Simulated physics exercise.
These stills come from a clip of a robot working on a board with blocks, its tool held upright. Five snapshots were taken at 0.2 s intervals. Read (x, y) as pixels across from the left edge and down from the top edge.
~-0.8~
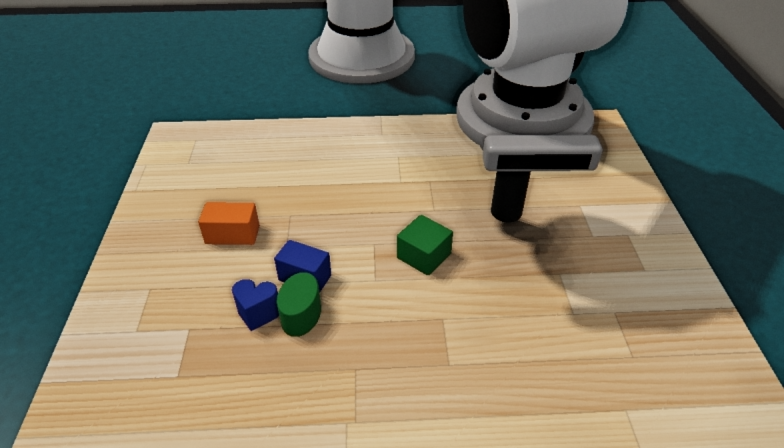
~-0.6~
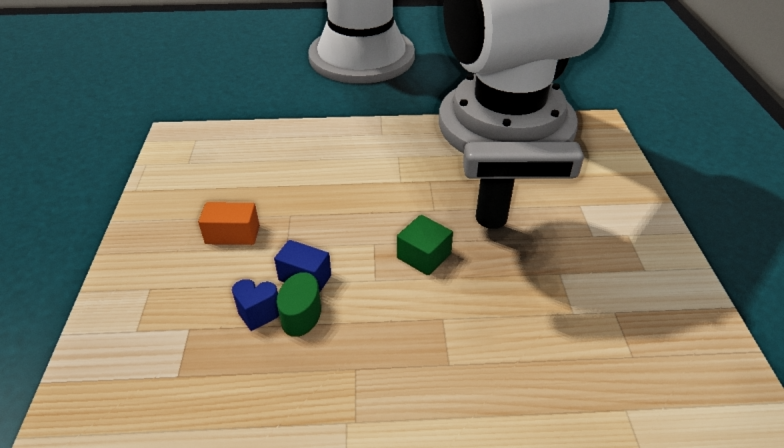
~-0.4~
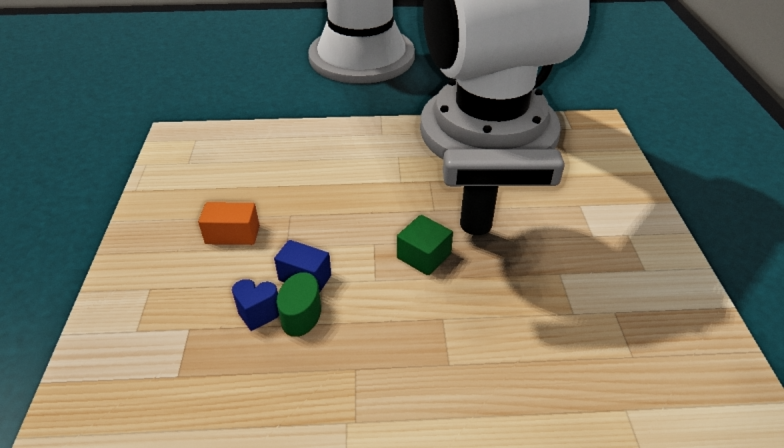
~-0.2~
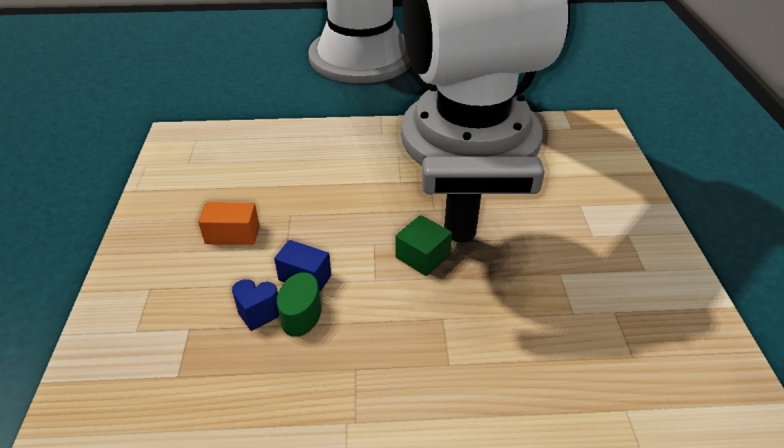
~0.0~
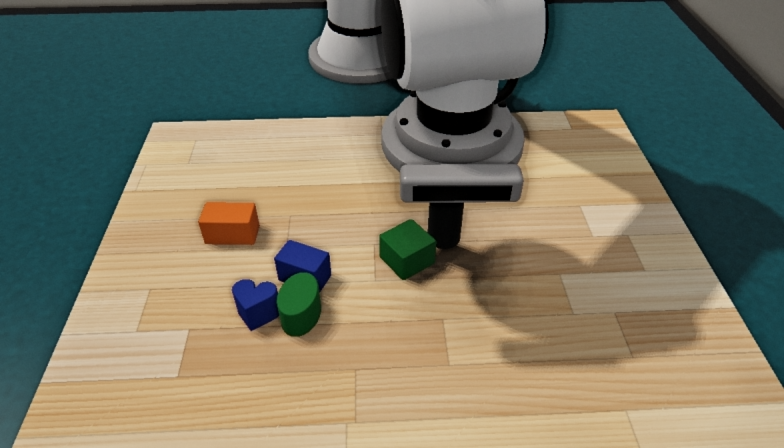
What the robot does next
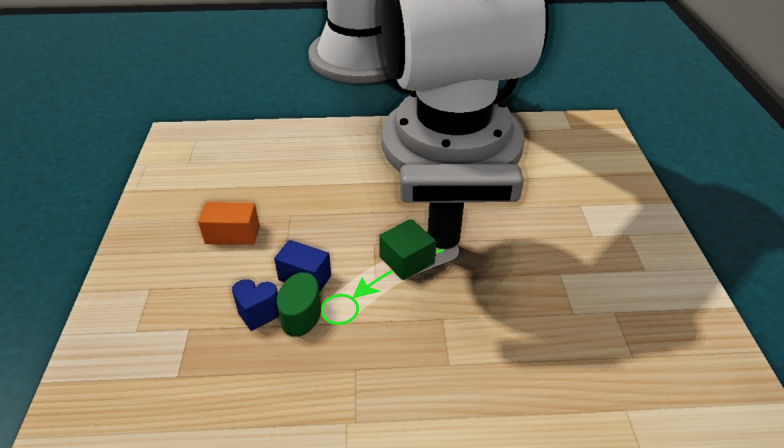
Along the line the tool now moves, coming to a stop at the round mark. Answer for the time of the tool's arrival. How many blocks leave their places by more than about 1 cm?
Total moved: Two.
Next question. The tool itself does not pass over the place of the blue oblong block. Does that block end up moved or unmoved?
By the time the path is finished, it has moved at least a centimetre.
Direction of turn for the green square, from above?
Looking down: Clockwise.
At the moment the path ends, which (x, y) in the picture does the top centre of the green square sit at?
Top centre: (324, 255).
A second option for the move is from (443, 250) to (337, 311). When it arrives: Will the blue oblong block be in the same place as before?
It seems not.
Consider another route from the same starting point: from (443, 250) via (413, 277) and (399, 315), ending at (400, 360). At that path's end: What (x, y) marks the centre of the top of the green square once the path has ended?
I'd say the green square ends with its top centre at (373, 249).
The drawn path runs from (443, 250) through (389, 273) to (340, 309).
What follows on the original path. One third of the way, tool (406, 252); green square (368, 244), turned 25° clockwise.
Two thirds of the way, tool (370, 273); blue oblong block (280, 254); green square (332, 253), turned 65° clockwise.
At the end, tool (339, 297); green oval block not moved; blue oblong block (271, 253); green square (324, 255), turned 75° clockwise.
